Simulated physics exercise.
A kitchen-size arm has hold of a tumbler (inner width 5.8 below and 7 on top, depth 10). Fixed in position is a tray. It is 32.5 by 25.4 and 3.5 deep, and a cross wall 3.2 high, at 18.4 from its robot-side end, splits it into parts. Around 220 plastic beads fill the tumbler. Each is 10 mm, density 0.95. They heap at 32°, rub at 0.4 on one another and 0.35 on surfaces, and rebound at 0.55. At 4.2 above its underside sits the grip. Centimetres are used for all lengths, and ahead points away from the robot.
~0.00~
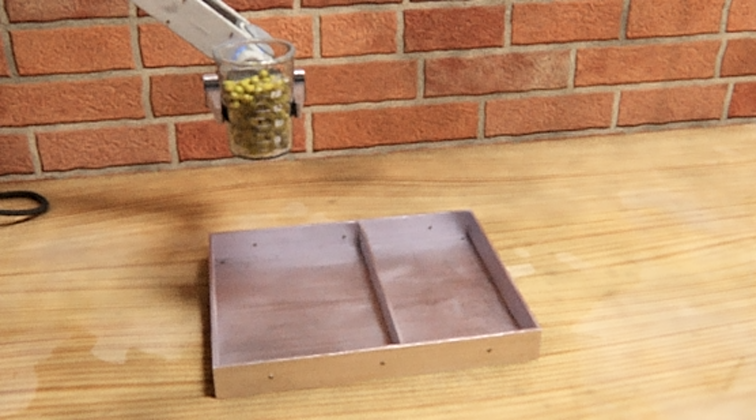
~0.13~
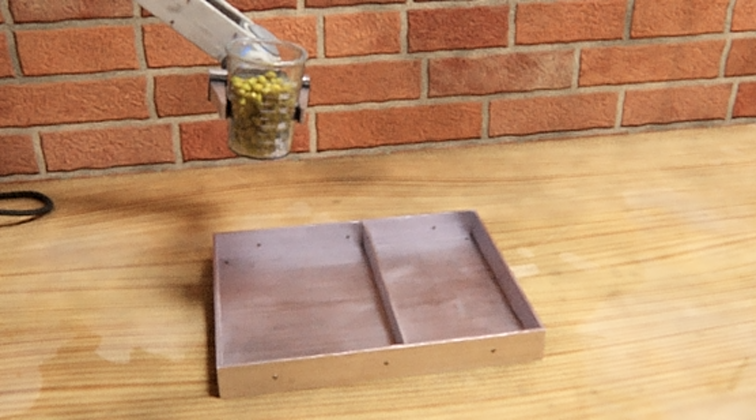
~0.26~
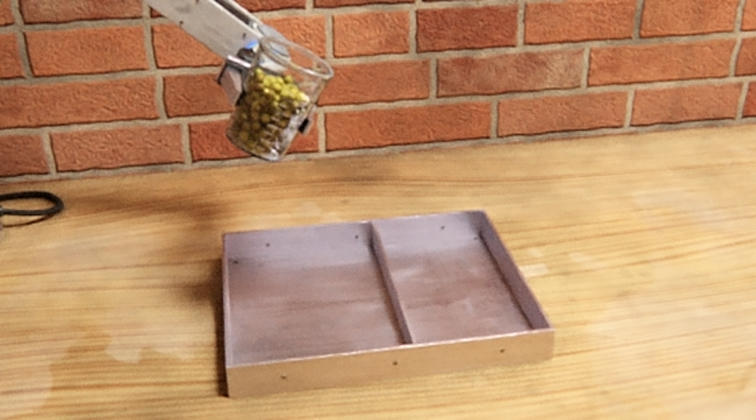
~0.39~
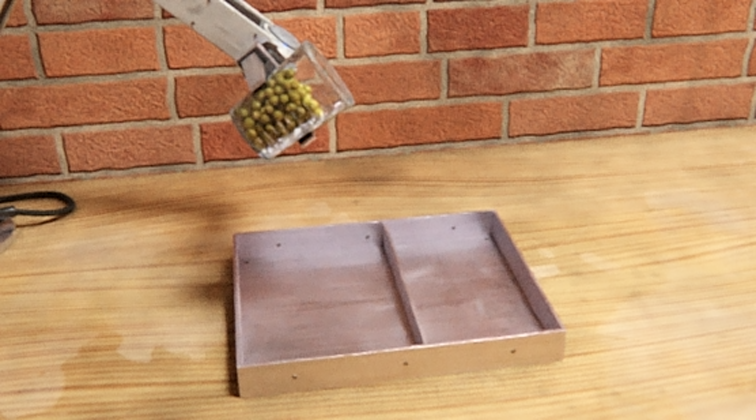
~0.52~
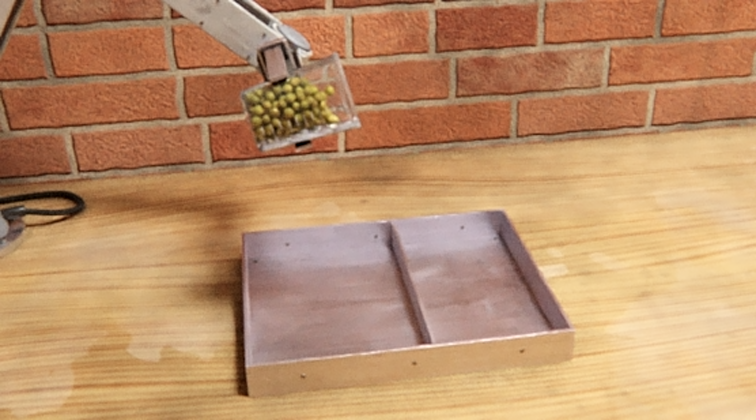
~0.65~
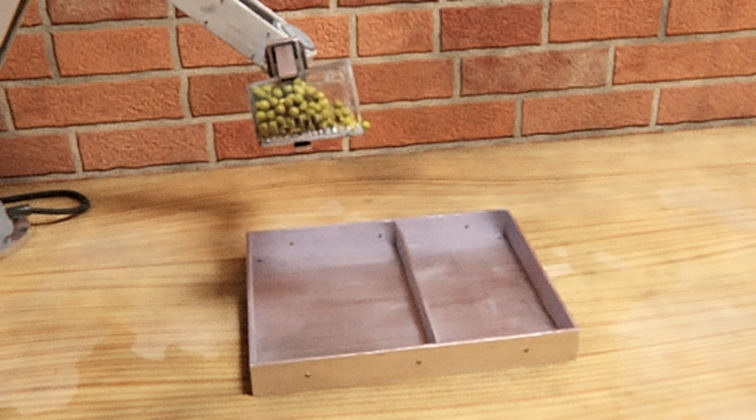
A robot arm held a clear tumbler of yellow-green beads above a shallow, divided tray on a wooden table, then tipped it steadily rightward until it lay nearly sideways, the beads sliding toward its rim.
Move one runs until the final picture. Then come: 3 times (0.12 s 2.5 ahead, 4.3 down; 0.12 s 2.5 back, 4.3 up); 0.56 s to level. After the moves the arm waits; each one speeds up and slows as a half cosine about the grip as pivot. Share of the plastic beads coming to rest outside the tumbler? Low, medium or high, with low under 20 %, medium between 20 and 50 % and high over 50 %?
Medium.
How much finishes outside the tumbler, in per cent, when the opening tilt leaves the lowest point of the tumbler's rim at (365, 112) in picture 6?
The share is about 5 percent.
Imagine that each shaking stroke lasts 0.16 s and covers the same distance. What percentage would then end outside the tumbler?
In that case some 25 per cent.
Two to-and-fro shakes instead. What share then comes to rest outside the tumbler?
About 30 per cent, then.
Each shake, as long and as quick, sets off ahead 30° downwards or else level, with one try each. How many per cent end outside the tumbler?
Estimates, in order: 65 % then 90 %.
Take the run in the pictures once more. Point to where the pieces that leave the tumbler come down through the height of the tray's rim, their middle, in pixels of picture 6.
Centre: Roughly (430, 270).
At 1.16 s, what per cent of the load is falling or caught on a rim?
It amounts to roughly 8 in a hundred.
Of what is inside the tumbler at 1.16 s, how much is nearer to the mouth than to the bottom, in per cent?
Around 40 percent.
After 1.16 s, tilted 83° forward, highest piece 26 above the table; 170 in the tumbler, 20 in the far-side part, 9 in the robot-side part, 17 in flight or on a rim.
After 1.67 s, tilted 36° forward, highest piece 28 above the table; 138 in the tumbler, 49 in the far-side part, 26 in the robot-side part, 1 on the table or floor, 2 in flight or on a rim.
After 2.13 s, level, highest piece 27 above the table; 138 in the tumbler, 51 in the far-side part, 25 in the robot-side part, 2 on the table or floor.
After 3.18 s, level, highest piece 27 above the table; 138 in the tumbler, 51 in the far-side part, 25 in the robot-side part, 2 on the table or floor.
In the end, 138 in the tumbler, 51 in the far-side part, 25 in the robot-side part, 2 on the table or floor. That is 36 % outside the tumbler.
